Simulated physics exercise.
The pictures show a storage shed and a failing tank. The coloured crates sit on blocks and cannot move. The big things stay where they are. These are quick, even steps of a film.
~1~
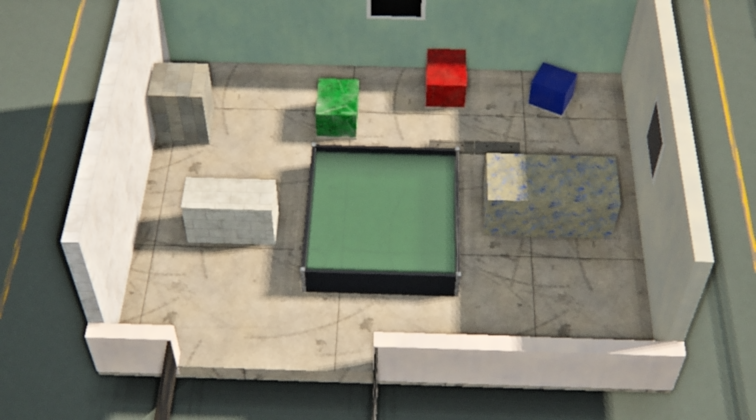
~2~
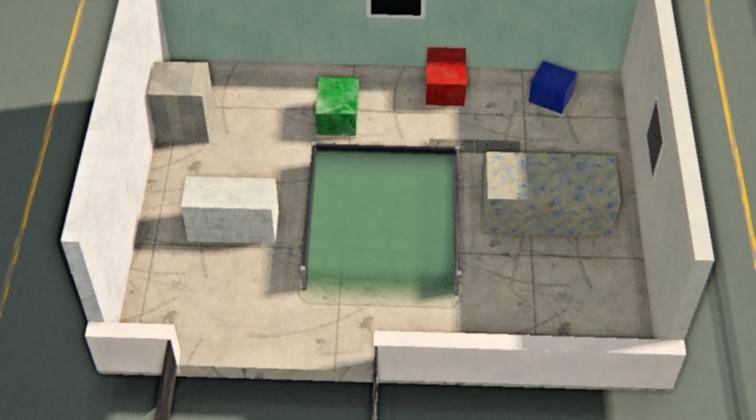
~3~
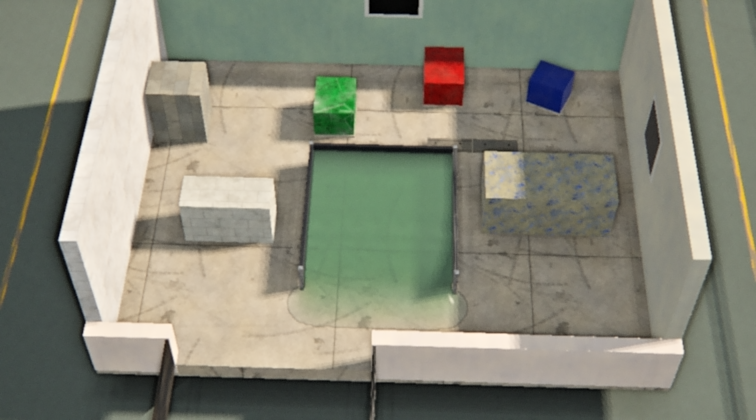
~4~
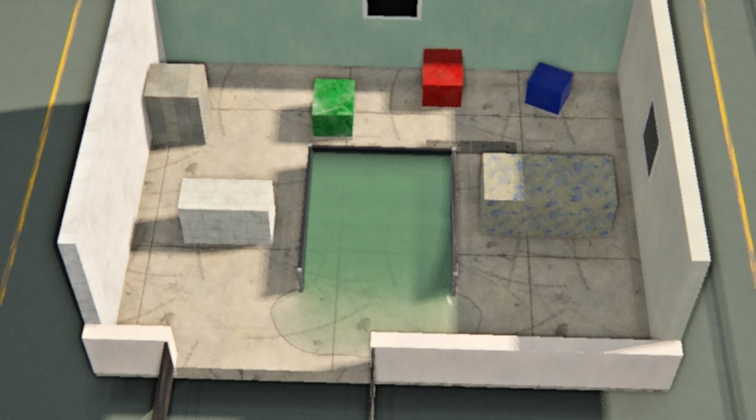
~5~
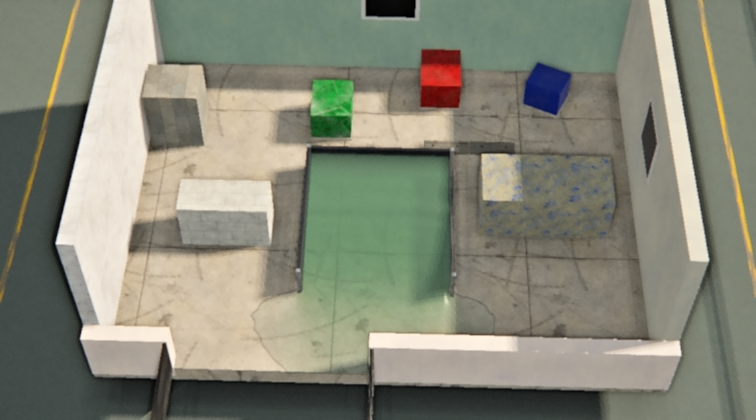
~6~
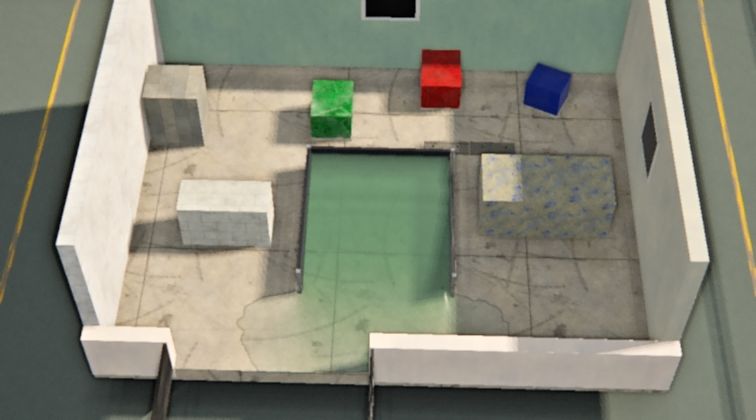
Greenish water in a dark-edged tank, set among green, red and blue cubes and pale blocks in an open-topped room, pours out through the open near side and spreads across the floor toward the front wall and doorway.
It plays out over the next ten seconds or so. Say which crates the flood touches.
One by one: The green crate escapes dry; the blue crate is wetted; the red crate is wetted.
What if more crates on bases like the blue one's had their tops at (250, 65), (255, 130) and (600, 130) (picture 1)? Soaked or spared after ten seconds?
As listed: Is safe, remains dry, gets wet.
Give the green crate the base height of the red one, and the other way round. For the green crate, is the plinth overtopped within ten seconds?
One by one: The green one is safe.
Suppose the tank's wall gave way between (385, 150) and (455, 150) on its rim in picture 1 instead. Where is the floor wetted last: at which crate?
That is the one in blue.
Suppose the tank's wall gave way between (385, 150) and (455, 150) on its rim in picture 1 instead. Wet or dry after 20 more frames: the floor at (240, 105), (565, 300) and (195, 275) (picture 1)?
In turn: Awash, clear, free of water.
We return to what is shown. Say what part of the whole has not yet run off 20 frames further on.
About 68 per cent.
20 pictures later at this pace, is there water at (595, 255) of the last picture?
Verdict: Flooded.
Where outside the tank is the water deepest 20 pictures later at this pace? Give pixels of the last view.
I would point to (642, 367).
A moment on, water covers 15 % of the floor; the green crate not reached, the blue crate not reached, the red crate not reached.
Next, water covers 20 % of the floor; the green crate not reached, the blue crate not reached, the red crate not reached.
Then, water covers 25 % of the floor; the green crate not reached, the blue crate not reached, the red crate not reached.
Later, water covers 45 % of the floor; the green crate not reached, the blue crate water round its plinth, the red crate not reached.
In the end, water covers 60 % of the floor; the green crate stayed above the water, the blue crate was topped, the red crate was topped.
